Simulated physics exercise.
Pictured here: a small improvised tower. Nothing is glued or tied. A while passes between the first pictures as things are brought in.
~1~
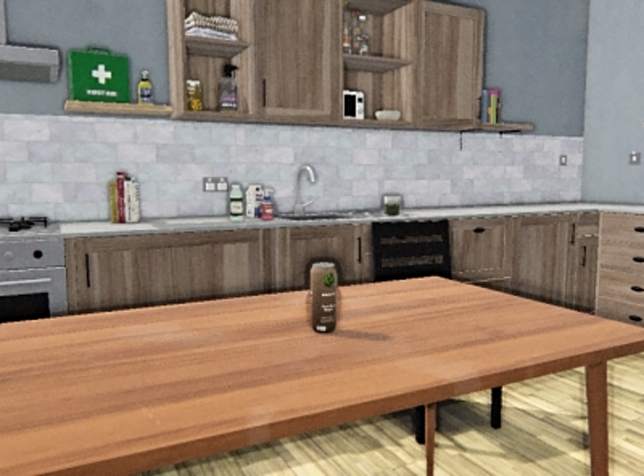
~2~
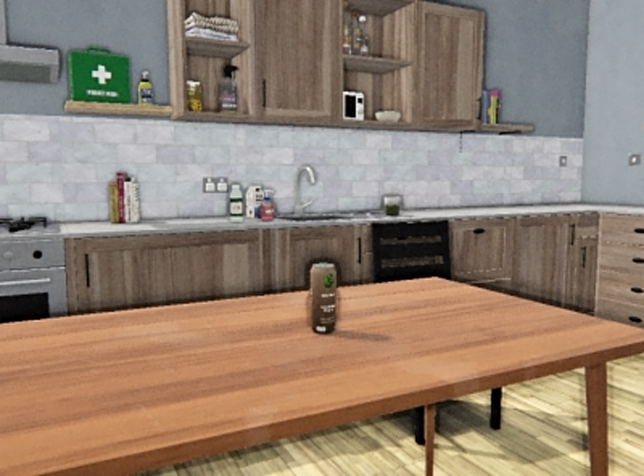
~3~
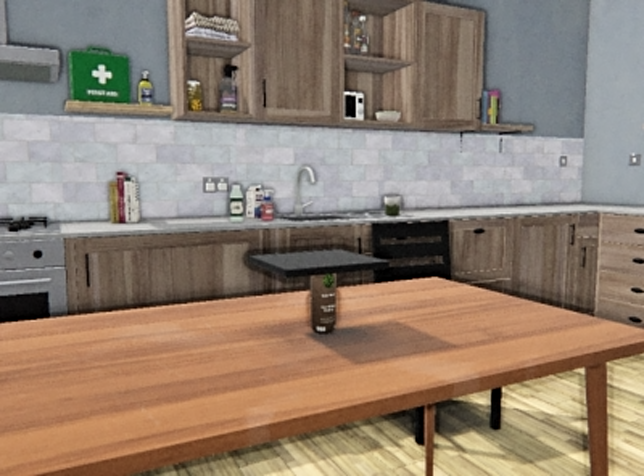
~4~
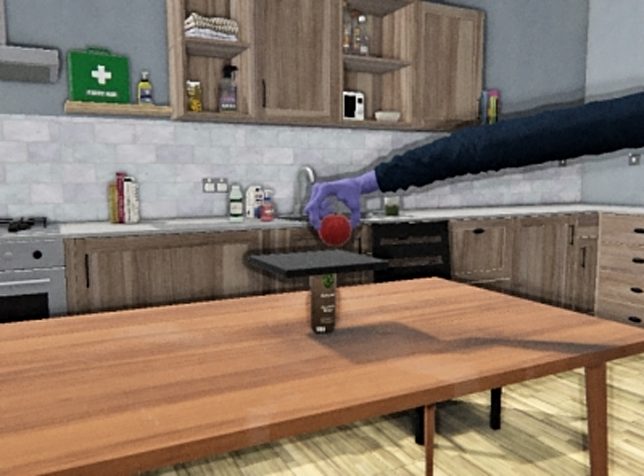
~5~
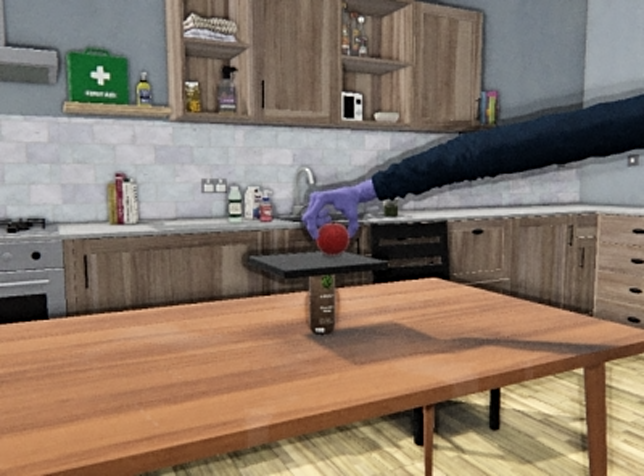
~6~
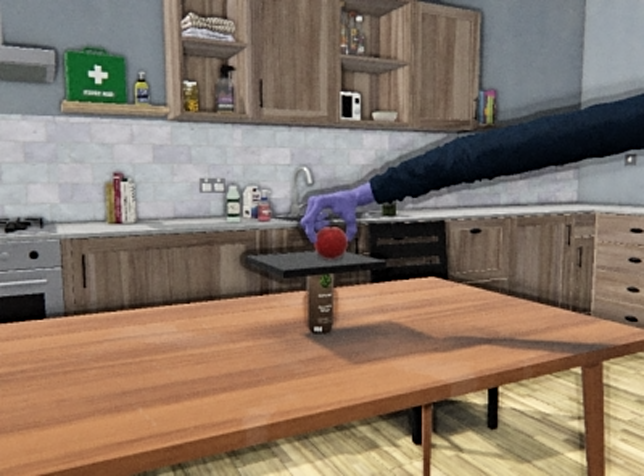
Gloved hand lowering a red apple onto a dark board that has appeared on top of a brown can on a wooden table.
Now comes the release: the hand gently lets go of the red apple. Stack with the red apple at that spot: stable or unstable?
It will stay intact.
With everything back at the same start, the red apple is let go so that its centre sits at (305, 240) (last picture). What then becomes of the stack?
Stands.
Then, 0.20 s on from there, no change.
Then, 0.50 s on from there, red apple resting near (331, 243).
In the end, all 3 unmoved. At the end, from the last picture's camera, red apple near (331, 243). The stack stays up.
